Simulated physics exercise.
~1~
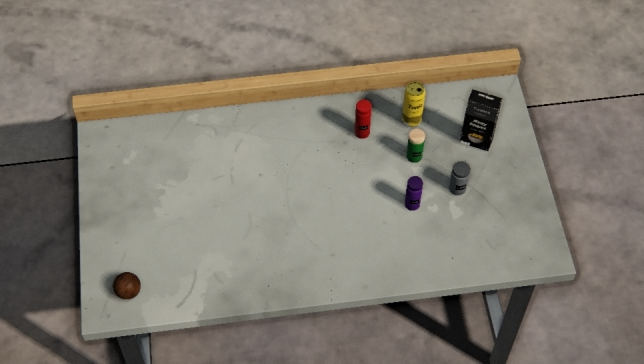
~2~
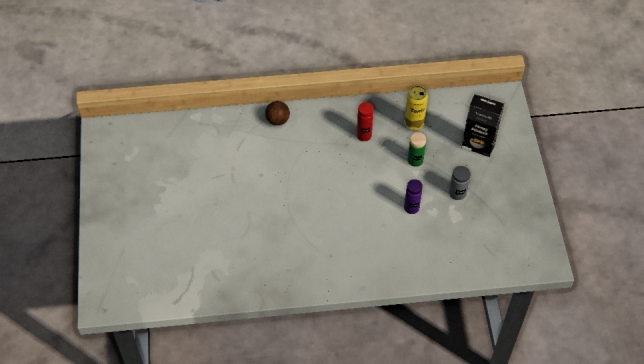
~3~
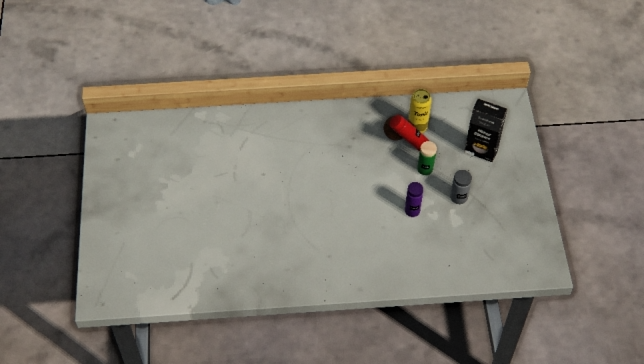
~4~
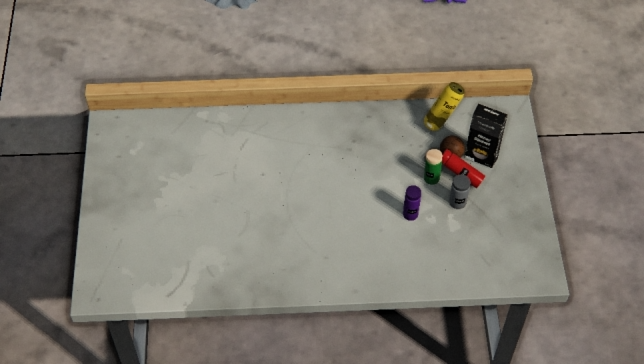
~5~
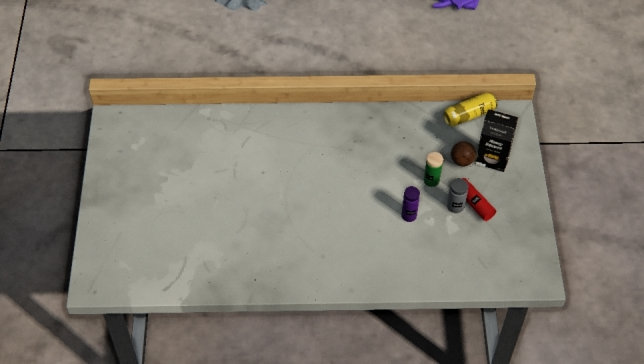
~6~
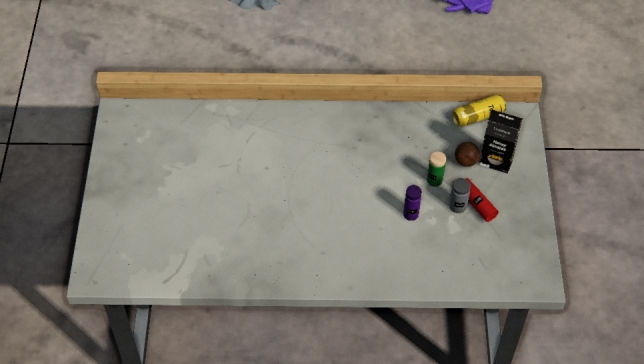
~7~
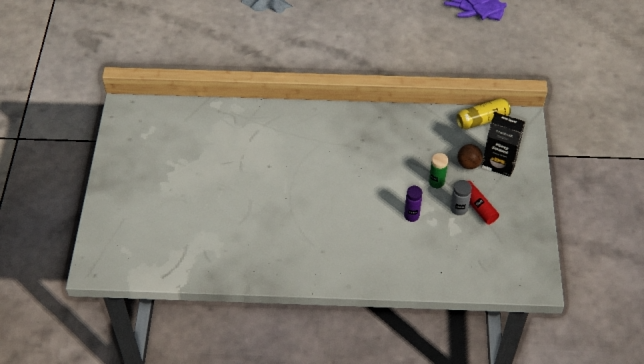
A brown ball rolls across a grey table toward the wooden rail, then veers right into a group of upright containers, knocking over the red shaker and the yellow can, and stops beside the black packet, which stays standing with the green, grey and purple shakers.
